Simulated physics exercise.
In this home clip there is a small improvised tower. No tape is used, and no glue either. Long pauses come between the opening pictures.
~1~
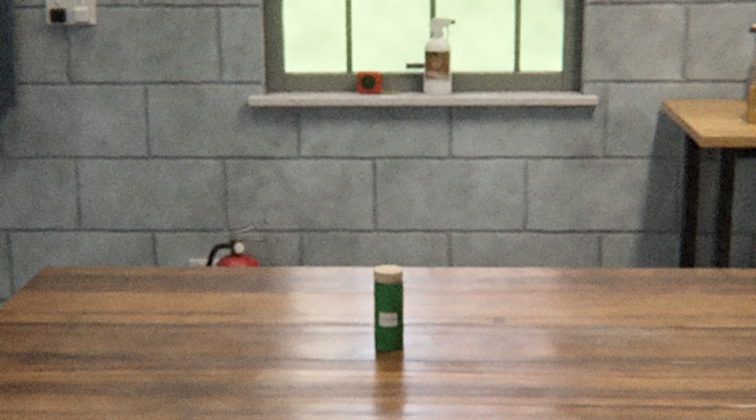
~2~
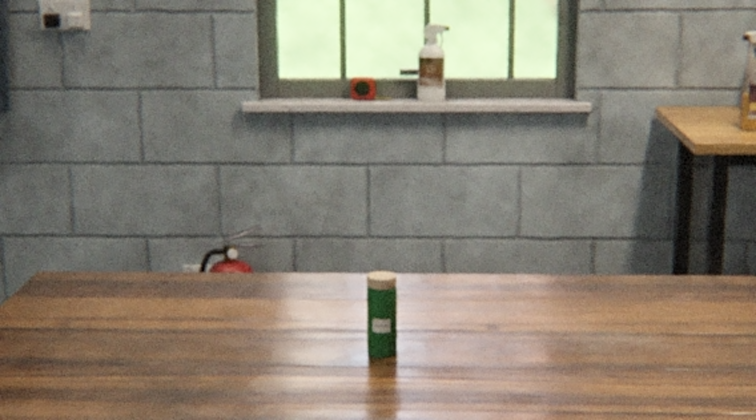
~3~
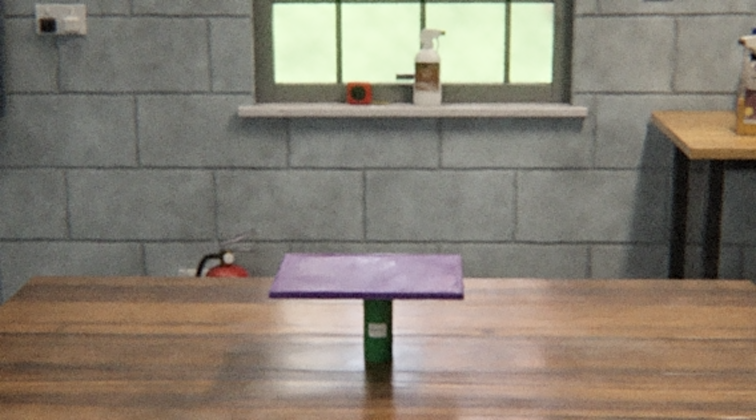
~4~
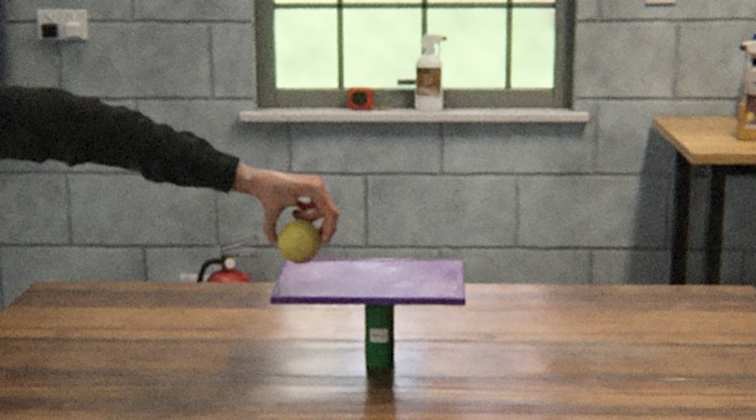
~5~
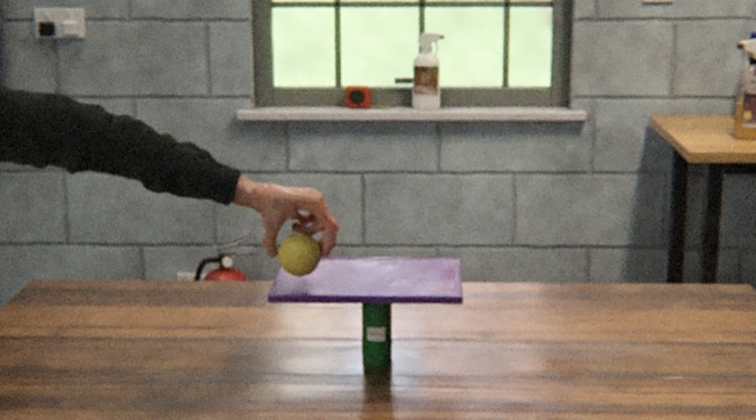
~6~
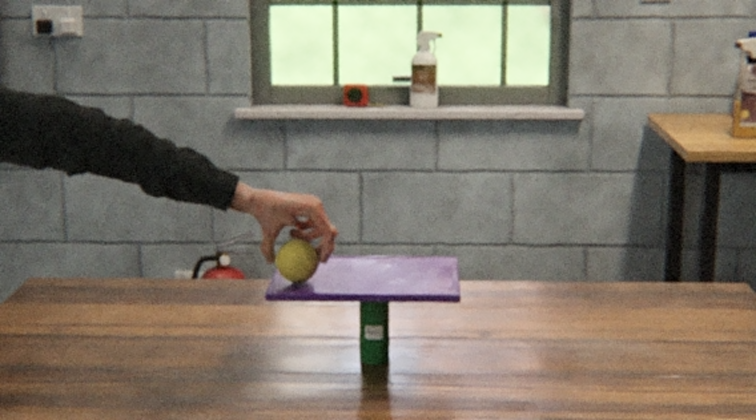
A hand lowers a yellow lemon onto the left side of a purple lid atop a green container.
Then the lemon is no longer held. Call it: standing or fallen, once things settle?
Fallen.
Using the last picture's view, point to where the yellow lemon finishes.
Look near (256, 354) in the final picture.
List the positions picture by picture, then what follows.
The last thing is not in view yet, in the first frame.
The last thing is not in view yet, in the second frame.
The last thing is not in view yet; purple lid (370, 276), in the third frame.
Coming down; yellow lemon (300, 242); purple lid (371, 281), in the fourth frame.
Coming down; yellow lemon (300, 255); purple lid (368, 280), in the fifth frame.
In place under the hand; yellow lemon (298, 261); purple lid (366, 278), in the sixth frame.
Then, 0.40 s later than the last frame, yellow lemon now fallen; purple lid tilted by 61°.
Then, 0.70 s later than the last frame, purple lid now fallen; green shaker tilted by 12°.
Then, 1.00 s later than the last frame, green shaker now fallen.
When it is over, fallen, purple lid, yellow lemon and green shaker. End places, in pixels of the last picture, yellow lemon near (256, 354). The stack loses its balance.
